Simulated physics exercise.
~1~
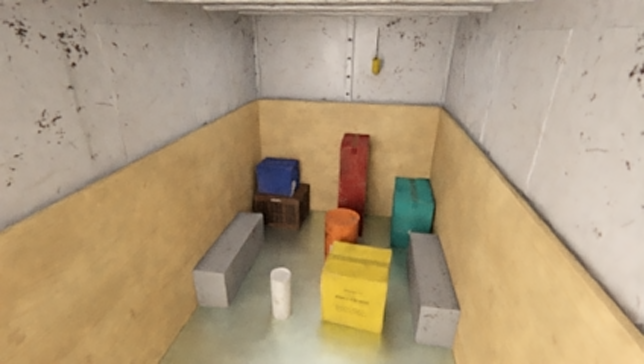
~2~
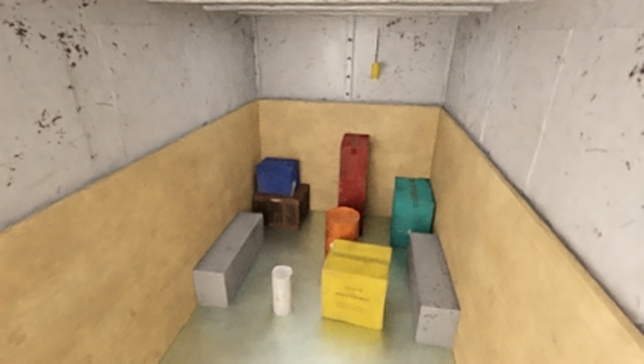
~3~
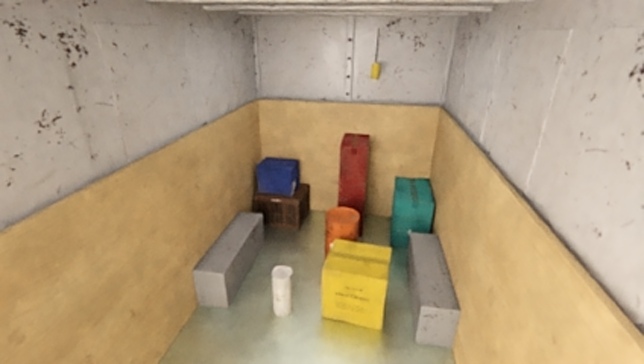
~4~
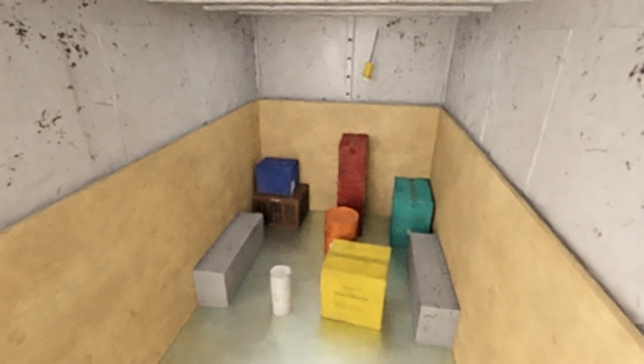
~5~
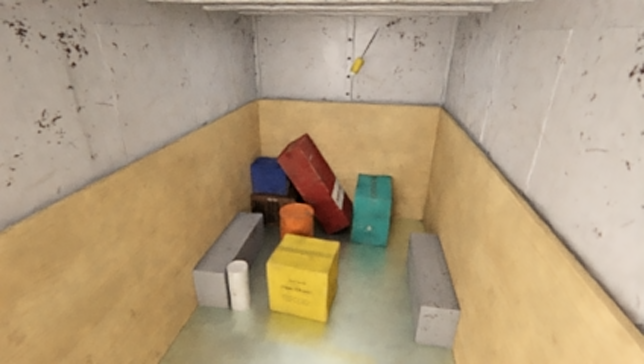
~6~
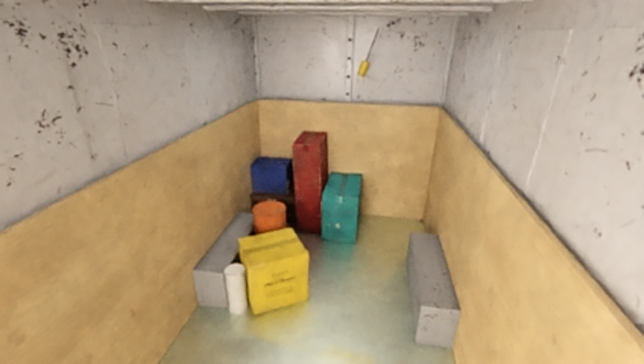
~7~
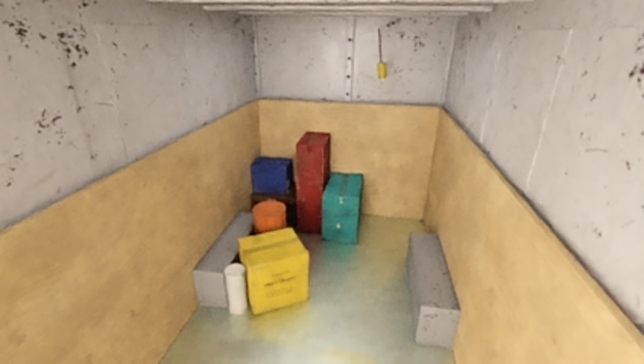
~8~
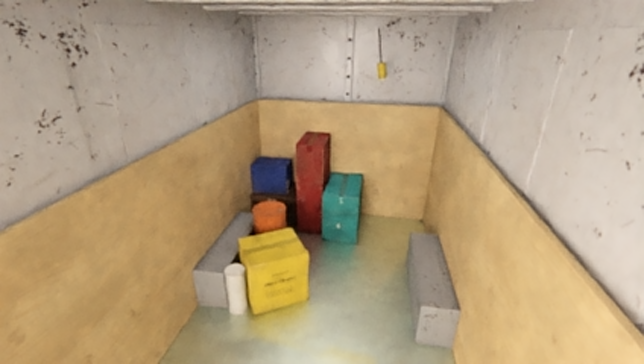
The red box tips left and rights itself as most of the load slides left.
